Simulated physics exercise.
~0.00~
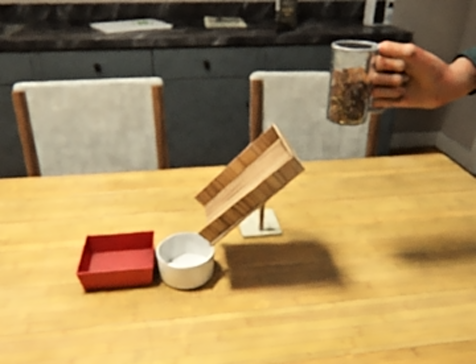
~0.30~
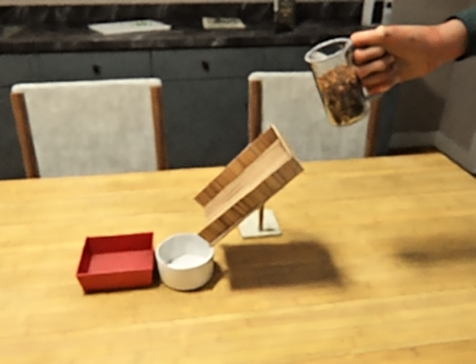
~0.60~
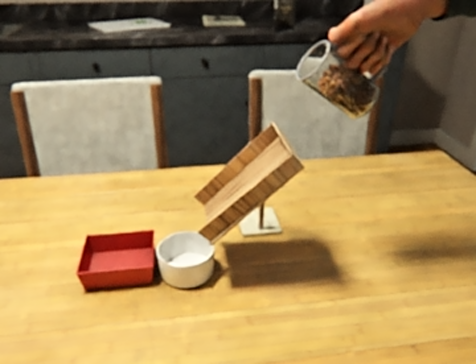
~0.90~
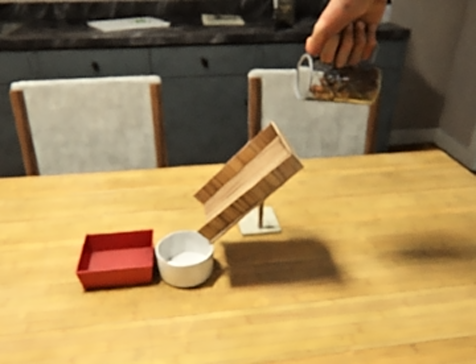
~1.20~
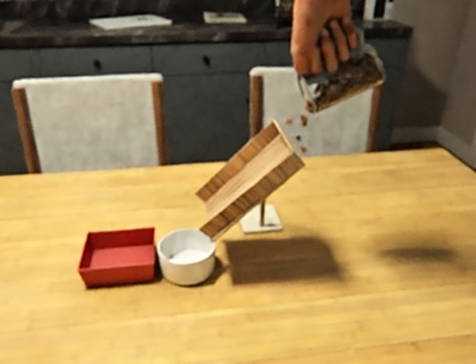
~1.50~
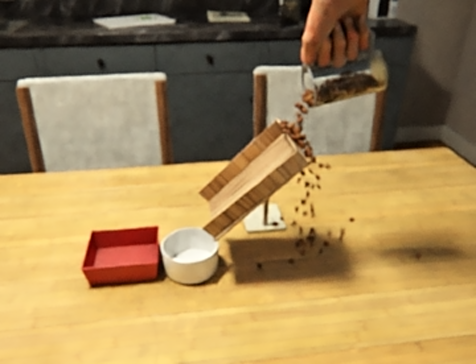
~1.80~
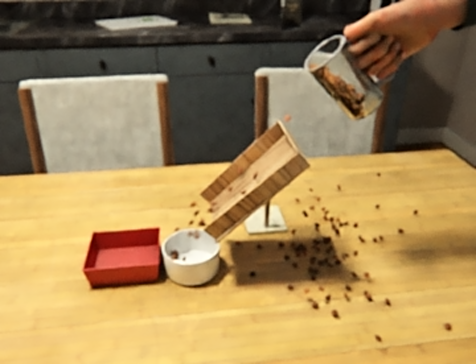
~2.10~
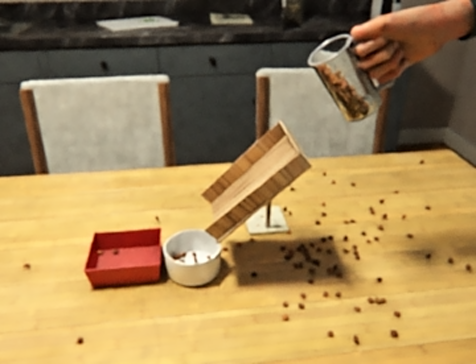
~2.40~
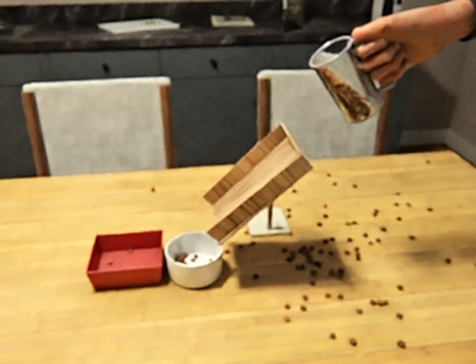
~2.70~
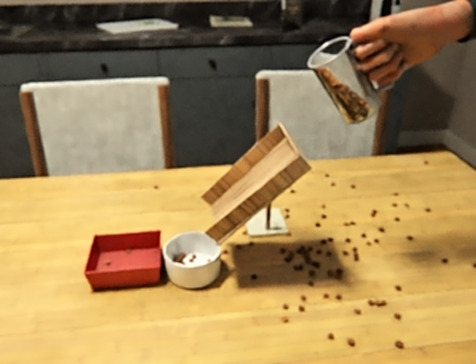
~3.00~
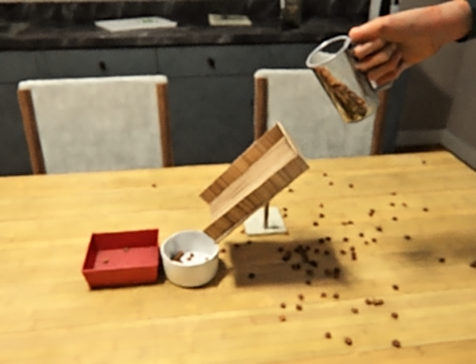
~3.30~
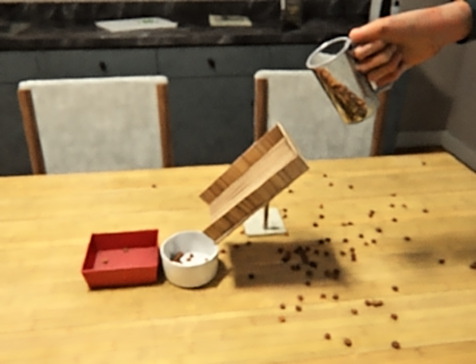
At the start, a hand holds a clear cup of brown kibble above a wooden table, where a tilted wooden chute leads down to a white dish beside a red tin. The hand tips the cup over onto its side above the chute's upper end. Kibble begins to fall, then pours out quickly, with many bits spilling past the chute and bouncing across the table. The hand turns the cup back partway, and the flow stops. At the end, much of the kibble remains in the cup, many pieces lie scattered on the table, and a few sit in the white dish.
